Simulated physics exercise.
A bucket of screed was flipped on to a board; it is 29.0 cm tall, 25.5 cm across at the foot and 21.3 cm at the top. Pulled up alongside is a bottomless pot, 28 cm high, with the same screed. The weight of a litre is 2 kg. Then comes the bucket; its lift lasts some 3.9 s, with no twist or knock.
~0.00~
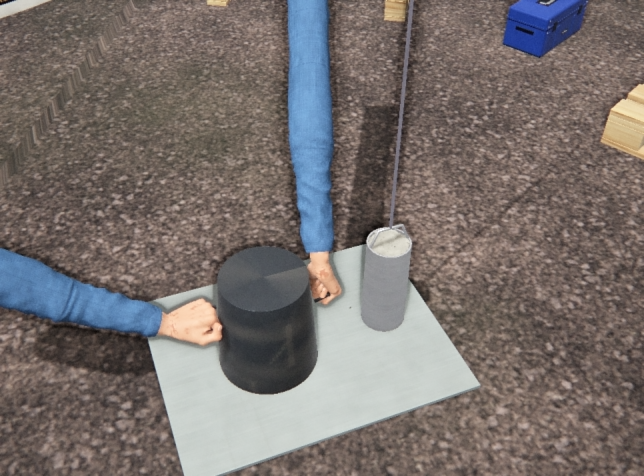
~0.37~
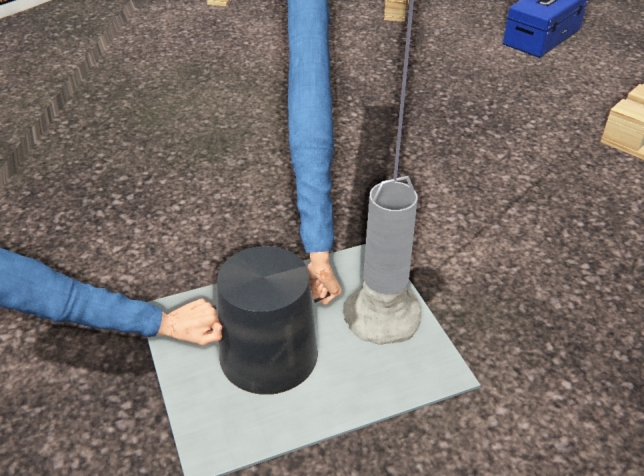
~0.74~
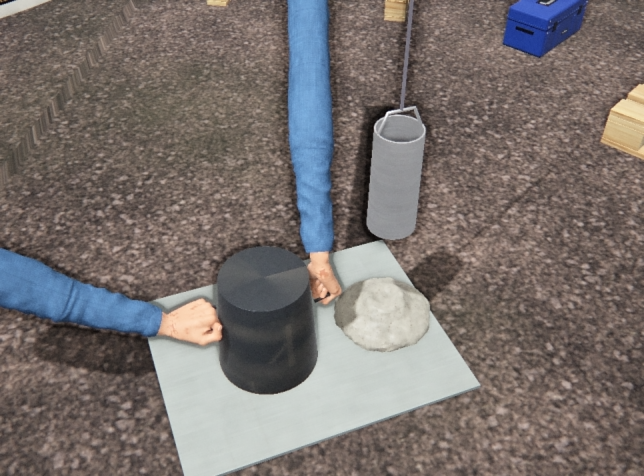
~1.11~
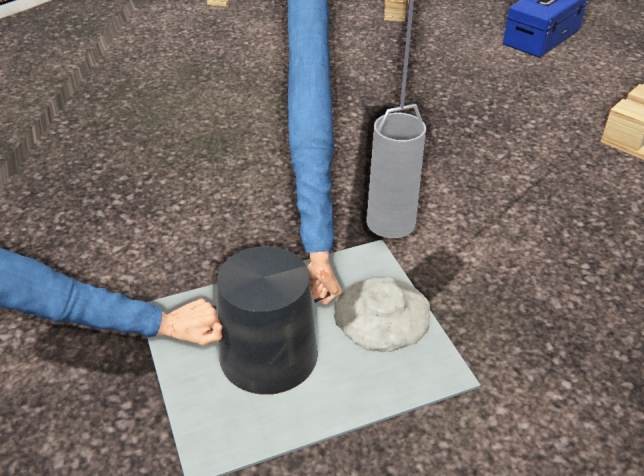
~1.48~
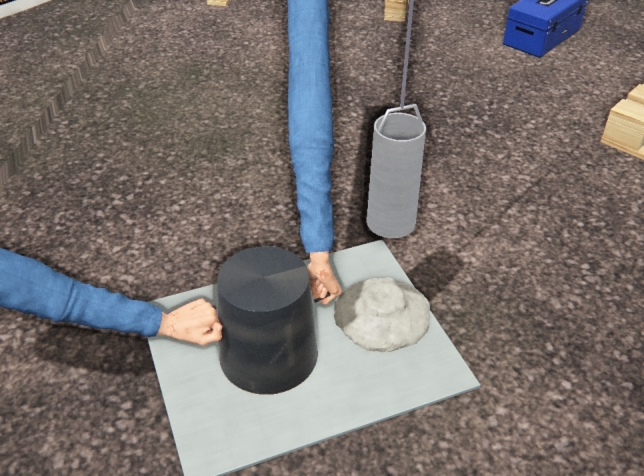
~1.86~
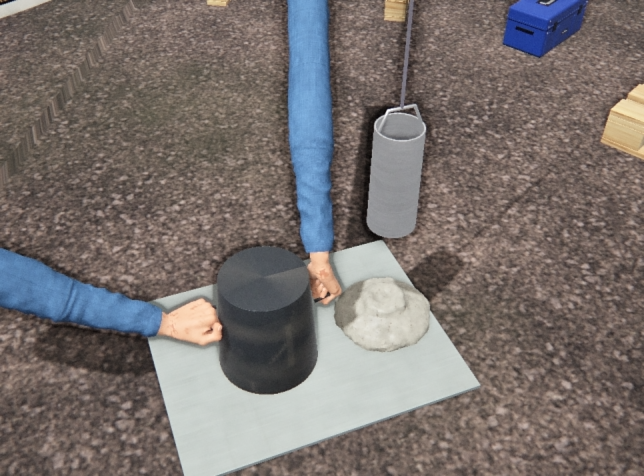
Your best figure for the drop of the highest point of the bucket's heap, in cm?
I'd put it near 16 centimetres.
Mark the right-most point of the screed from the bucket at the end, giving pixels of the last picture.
I'd point to somewhere near (363, 357).
After 2.8 s, the bucket is up 6.4 cm; the screed has come down 7.8 cm to 21 cm and is 40 cm wide.
After 3.8 s, the bucket is up 18 cm; the screed has come down 16 cm to 13 cm and is 50 cm wide.
After 4.8 s, the bucket is up 30 cm; the screed has come down 16 cm to 13 cm and is 50 cm wide.
After 6.0 s, the bucket is clear; the screed has come down 16 cm to 13 cm and is 50 cm wide.
After 6.4 s, at rest, the bucket is clear; the screed has come down 16 cm to 13 cm and is 50 cm wide.
